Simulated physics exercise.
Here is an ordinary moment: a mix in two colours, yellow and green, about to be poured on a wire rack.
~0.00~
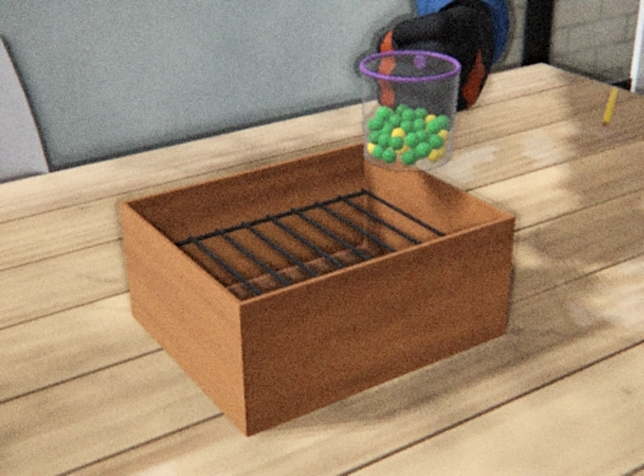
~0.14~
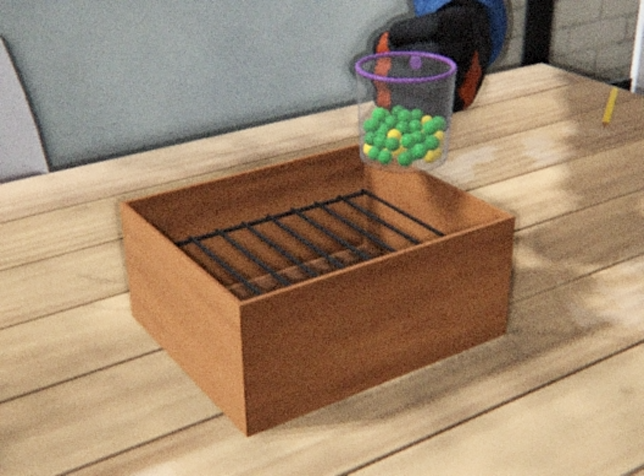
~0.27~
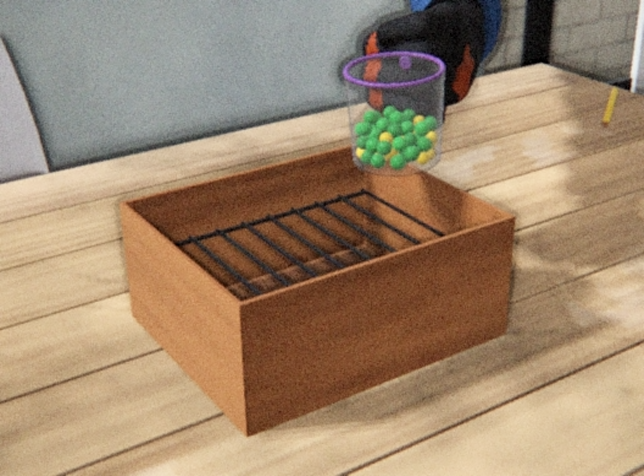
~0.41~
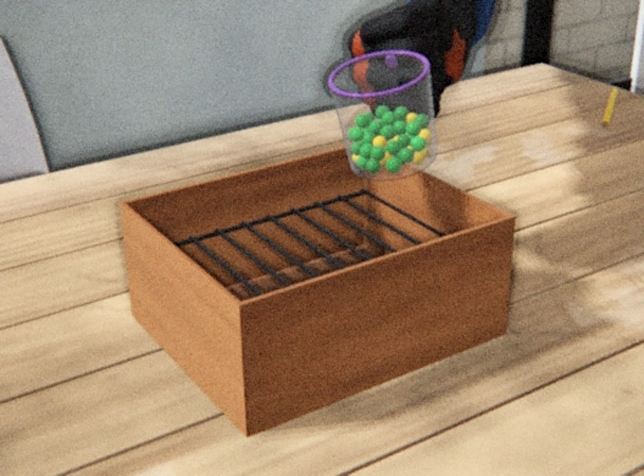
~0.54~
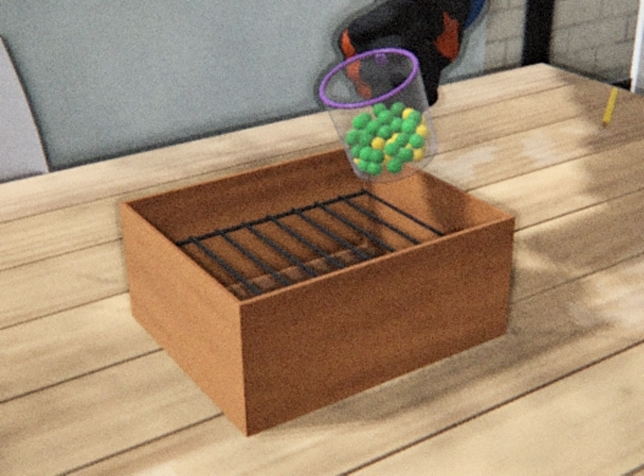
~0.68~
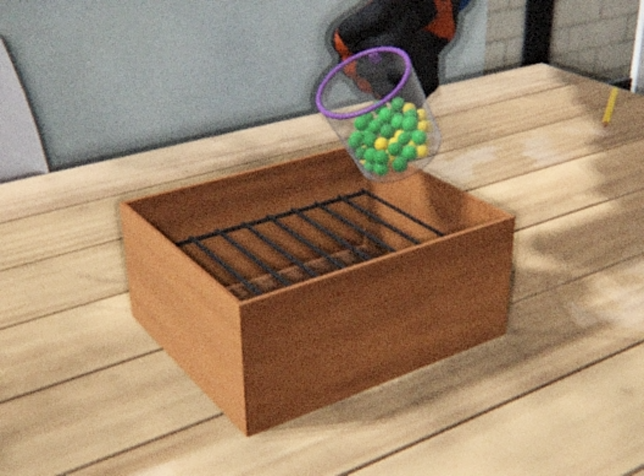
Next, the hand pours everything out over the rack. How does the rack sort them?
The yellow pieces make it through; the green pieces make it through.
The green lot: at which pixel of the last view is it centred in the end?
Settled position: Approx. (269, 326).
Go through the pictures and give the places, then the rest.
In the first picture, cup (409, 112), upright; rack (245, 283), 10 wires across; yellow gumballs (410, 150), narrower than the gaps; green round beads (406, 132), narrower than the gaps.
In the second picture, cup (405, 112), upright; green ones (402, 133).
In the third picture, cup (396, 115), tipped 4°; yellow ones (405, 142).
In the fourth picture, cup (386, 117), tipped 12°; green ones (388, 135).
In the fifth picture, cup (382, 118), tipped 21°; yellow ones (398, 140).
In the sixth picture, cup (382, 118), tipped 30°; rack (245, 283); yellow ones (401, 137); green ones (389, 131).
By 1.14 s, yellow ones, every one in the cup; green ones, every one in the cup.
By 1.63 s, yellow ones, every one in the cup; green ones, every one in the cup.
By 2.21 s, yellow ones, about a tenth on or over the wires, the larger part under the rack; green ones, about a tenth on or over the wires, almost all under the rack.
When it is over (3.4 s), yellow ones, every one under the rack; green ones, every one under the rack.
